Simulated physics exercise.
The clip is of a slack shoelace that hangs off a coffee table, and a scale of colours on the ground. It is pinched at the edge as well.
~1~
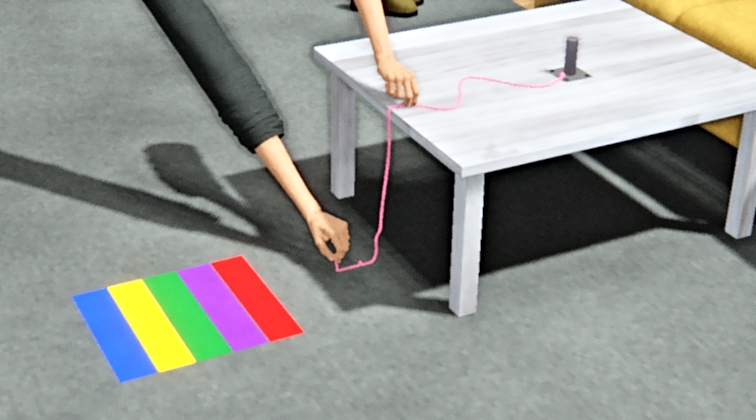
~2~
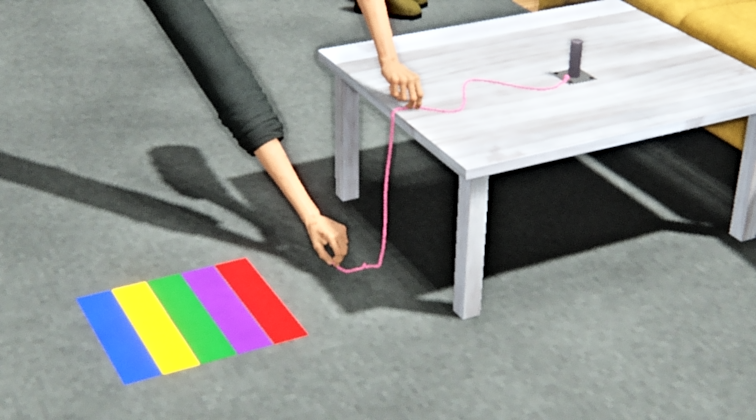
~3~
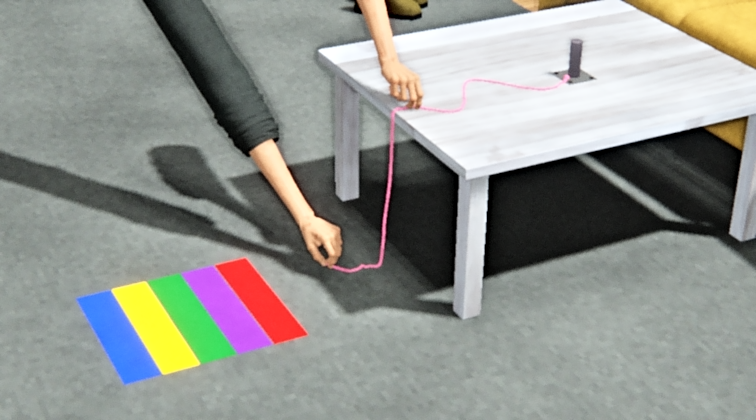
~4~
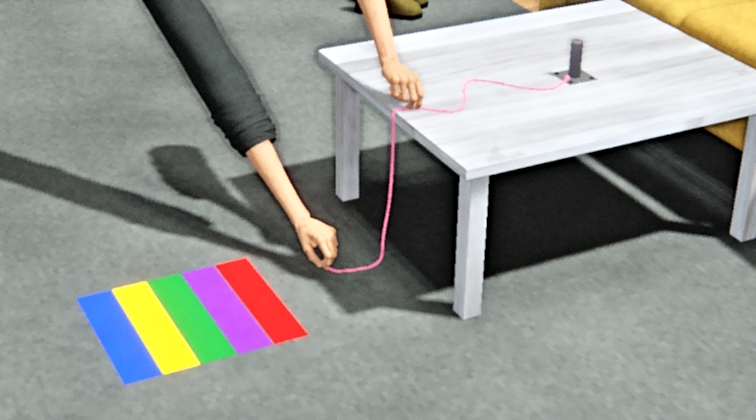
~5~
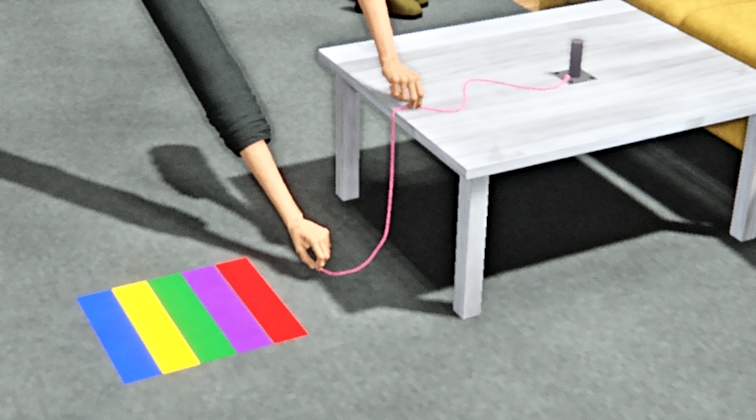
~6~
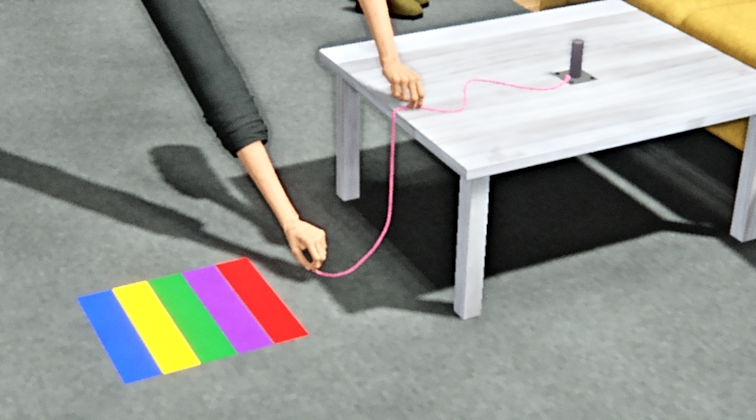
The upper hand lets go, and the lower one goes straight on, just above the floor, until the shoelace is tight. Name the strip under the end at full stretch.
Over yellow.
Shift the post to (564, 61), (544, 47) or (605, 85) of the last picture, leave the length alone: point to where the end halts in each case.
Near (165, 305), (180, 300) and (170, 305).
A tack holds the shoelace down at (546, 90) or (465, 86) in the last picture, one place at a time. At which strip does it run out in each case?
Try by try: Yellow; green.
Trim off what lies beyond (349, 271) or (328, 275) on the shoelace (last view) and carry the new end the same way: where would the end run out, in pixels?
Near (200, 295) and (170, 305).
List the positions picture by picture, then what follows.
End (335, 259); red (276, 322); purple (241, 331); green (204, 341); yellow (167, 351); blue (129, 361), in the first picture.
End (334, 263); shoelace through (549, 89) (475, 80) (463, 107) (394, 114) (386, 187) (381, 256), in the second picture.
End (328, 264), in the third picture.
End (323, 266); shoelace through (550, 89) (475, 80) (463, 107) (394, 114) (391, 187) (382, 256), in the fourth picture.
End (316, 267), in the fifth picture.
End (312, 268); shoelace through (550, 89) (476, 80) (464, 107) (395, 114) (391, 187) (370, 253), in the sixth picture.
Early on, end near (219, 291); over purple.
Midway, end near (174, 302); over green.
At the end of the slack, end near (148, 309); over yellow. The end stops over the yellow strip.
